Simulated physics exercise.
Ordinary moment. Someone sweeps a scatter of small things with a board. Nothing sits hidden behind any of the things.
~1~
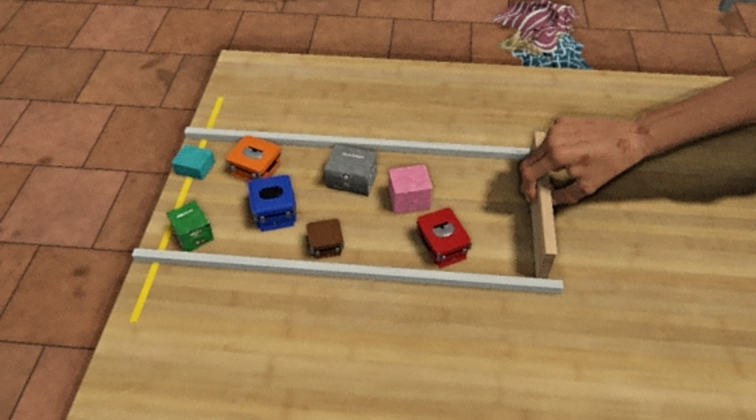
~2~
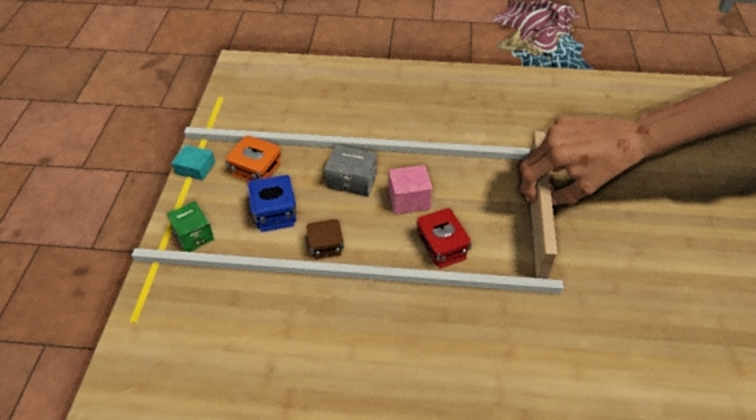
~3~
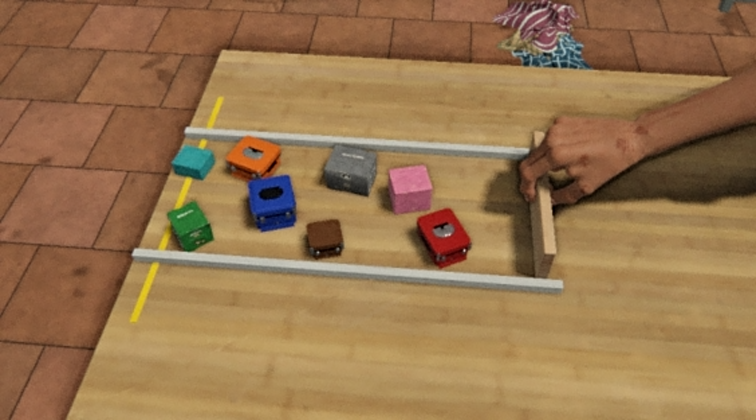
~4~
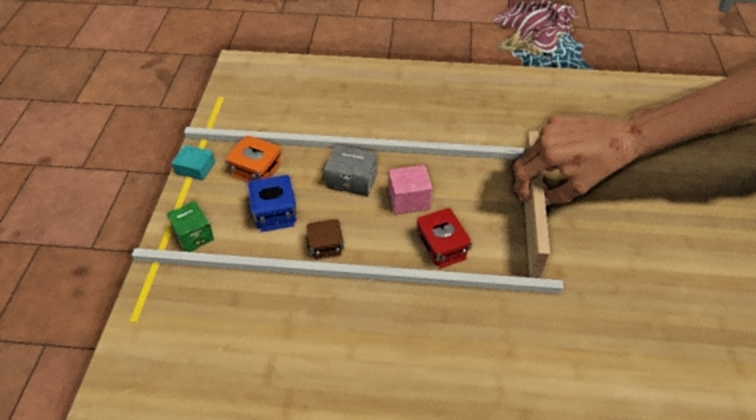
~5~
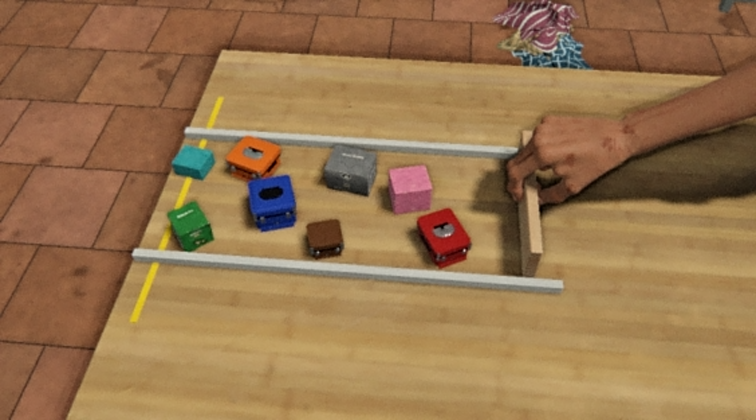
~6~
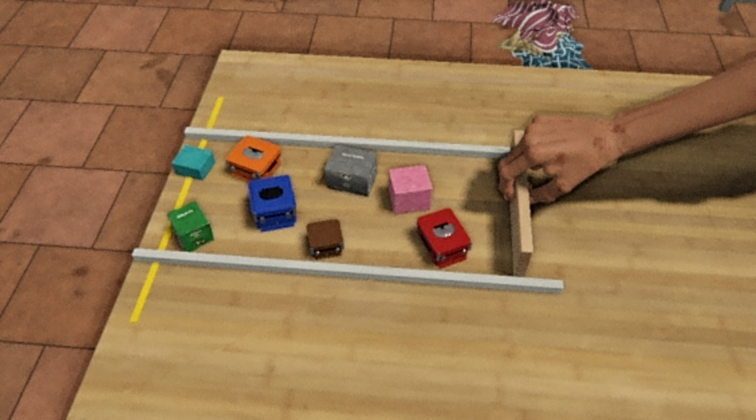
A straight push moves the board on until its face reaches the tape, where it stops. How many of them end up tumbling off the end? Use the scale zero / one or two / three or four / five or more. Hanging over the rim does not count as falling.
On that scale it is five or more.
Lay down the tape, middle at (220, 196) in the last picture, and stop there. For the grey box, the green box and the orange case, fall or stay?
Grey box: Stays; green box: Drops; orange case: Drops.
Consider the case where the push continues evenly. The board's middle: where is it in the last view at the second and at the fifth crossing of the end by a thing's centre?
Around (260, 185); afterwards around (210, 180).
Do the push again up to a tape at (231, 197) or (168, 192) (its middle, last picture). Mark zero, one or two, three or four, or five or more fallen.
Taking the two tapes in that order, I'd say 3 or 4 and at least five.
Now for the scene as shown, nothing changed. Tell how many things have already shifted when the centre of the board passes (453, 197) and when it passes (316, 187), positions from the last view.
I count 1 first and 7 after.
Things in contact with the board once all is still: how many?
Contact count: 2.
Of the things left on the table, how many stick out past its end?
It totals 2.
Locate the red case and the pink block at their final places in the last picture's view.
Positions - first (153, 213), then (167, 171).
Soon after, none off yet; turquoise block at rest near (194, 163); green box at rest near (191, 227); orange case at rest near (255, 161).
At rest, the number that fall off is five or more; fallen, grey box, brown case, blue case, orange case, green box and turquoise block.
